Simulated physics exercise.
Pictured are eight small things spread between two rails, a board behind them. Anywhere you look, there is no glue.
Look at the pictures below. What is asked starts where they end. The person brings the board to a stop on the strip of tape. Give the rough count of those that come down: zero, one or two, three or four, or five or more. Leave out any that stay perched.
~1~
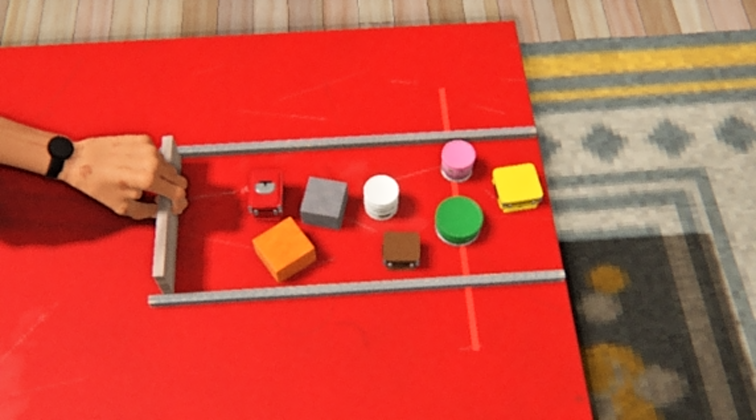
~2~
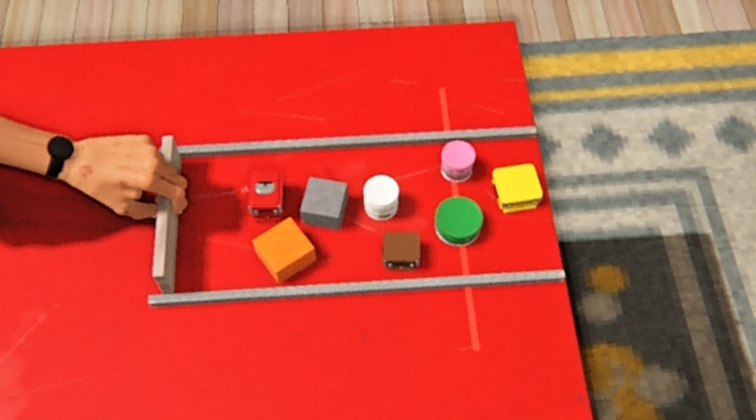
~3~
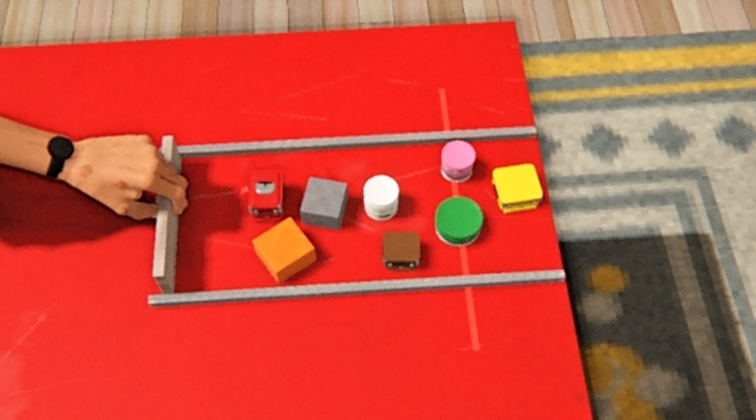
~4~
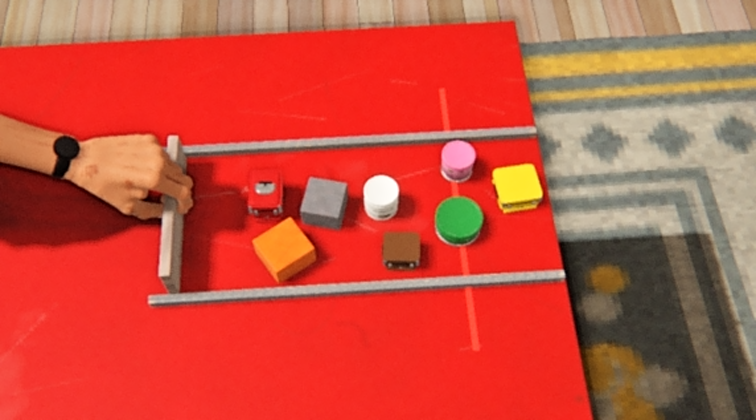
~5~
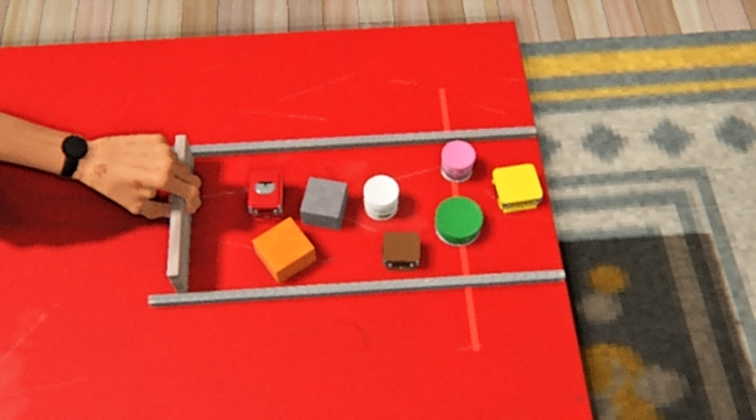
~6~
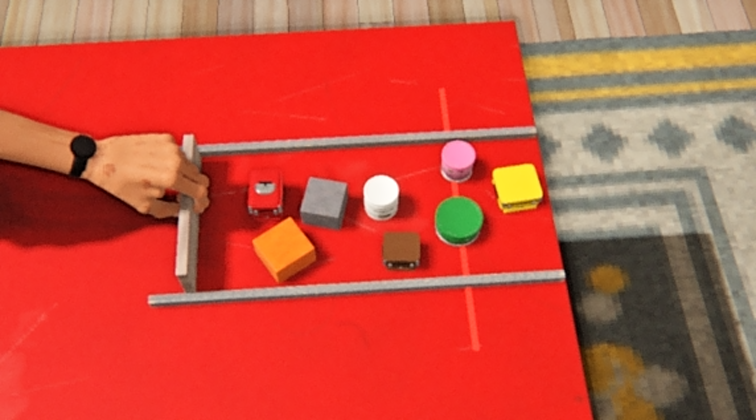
The number going over the end will be just one or two.
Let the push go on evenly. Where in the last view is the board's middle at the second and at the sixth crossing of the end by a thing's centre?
First: Around (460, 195). Next: Around (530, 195).
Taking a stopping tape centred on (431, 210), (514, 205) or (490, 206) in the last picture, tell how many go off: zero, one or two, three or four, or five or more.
In order: Just one or two, five or over, three or four.
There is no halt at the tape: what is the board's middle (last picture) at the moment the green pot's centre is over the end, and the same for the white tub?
The middle is at (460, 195) when it's the green pot, and at (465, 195) when it's the white tub.
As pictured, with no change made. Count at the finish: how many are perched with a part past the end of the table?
That adds up to 2.
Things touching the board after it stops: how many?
So the total is 2.
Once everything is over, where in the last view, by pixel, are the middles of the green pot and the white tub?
Around (551, 220), then around (542, 179).
Soon after, none off yet; yellow case at rest near (516, 188); pink pot at rest near (458, 162); green pot at rest near (459, 222).
In the end, the number that fall off is one or two; gone, yellow case.
